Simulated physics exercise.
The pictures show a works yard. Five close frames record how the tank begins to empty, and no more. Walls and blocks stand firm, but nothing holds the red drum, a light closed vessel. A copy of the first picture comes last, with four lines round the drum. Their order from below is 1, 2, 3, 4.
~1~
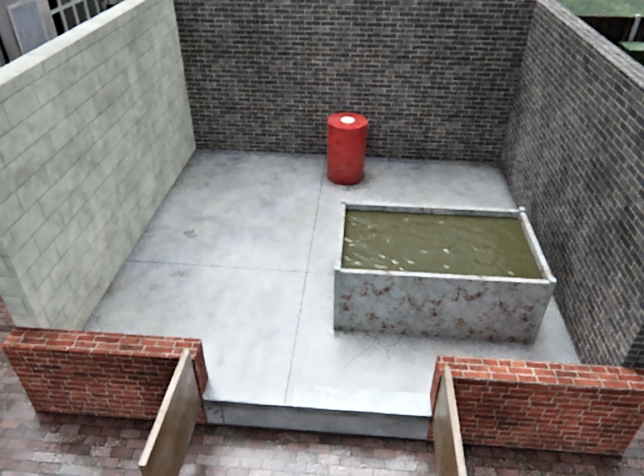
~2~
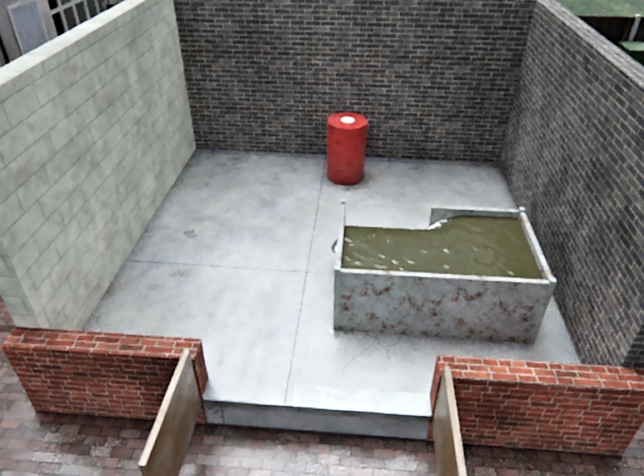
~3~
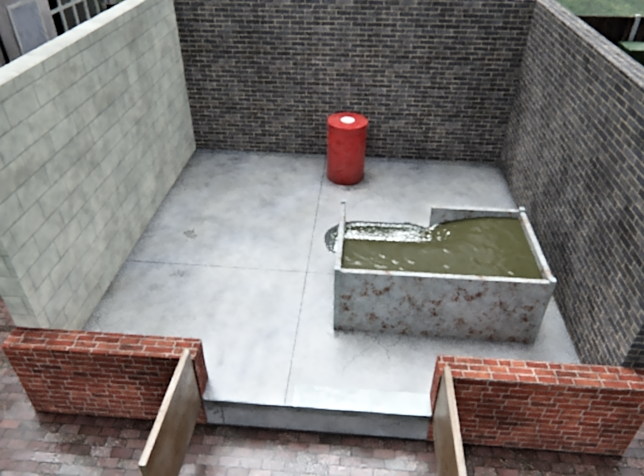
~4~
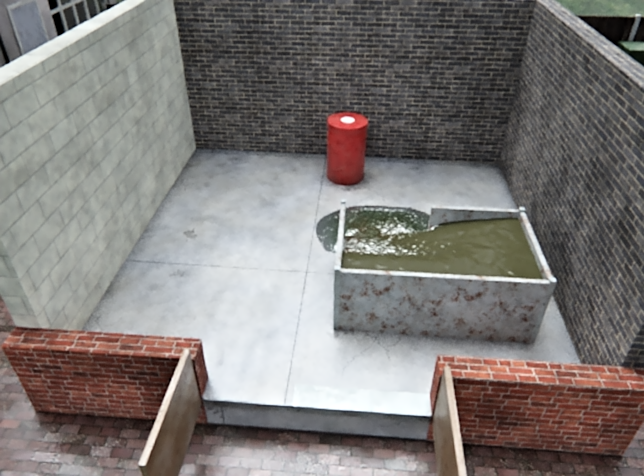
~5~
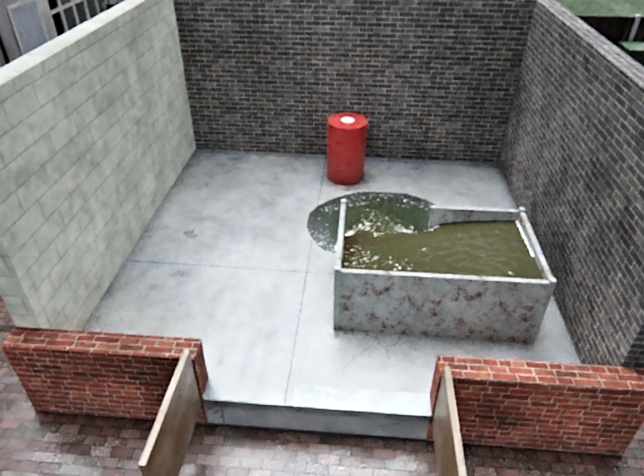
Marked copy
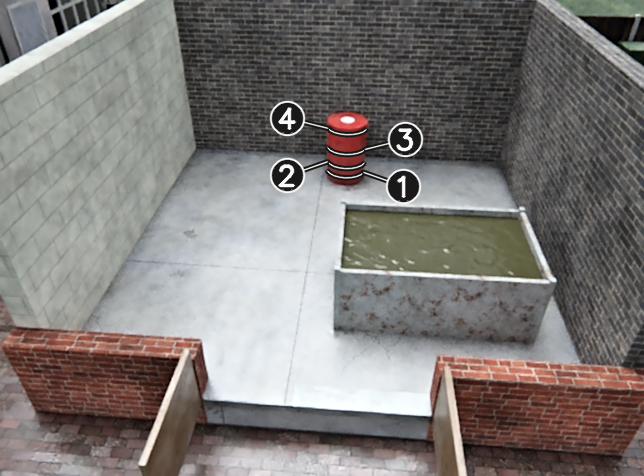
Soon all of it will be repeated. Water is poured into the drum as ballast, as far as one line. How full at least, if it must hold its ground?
Choose 3.
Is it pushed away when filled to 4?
No.
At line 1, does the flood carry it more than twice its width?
Yes, clearly.
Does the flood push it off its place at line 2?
Yes, that goes wrong.
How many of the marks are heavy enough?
Two.
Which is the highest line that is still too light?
That would be 2.
In white, 1 at (344, 177); 2 at (345, 168); 3 at (345, 154); 4 at (346, 134); from the bottom up 1, 2, 3, 4.
Choosing 1, it is pushed about 4 times its own width away.
Choosing 2, it is pushed about half its own width away.
Choosing 3, it does not move.
Choosing 4, it does not move.
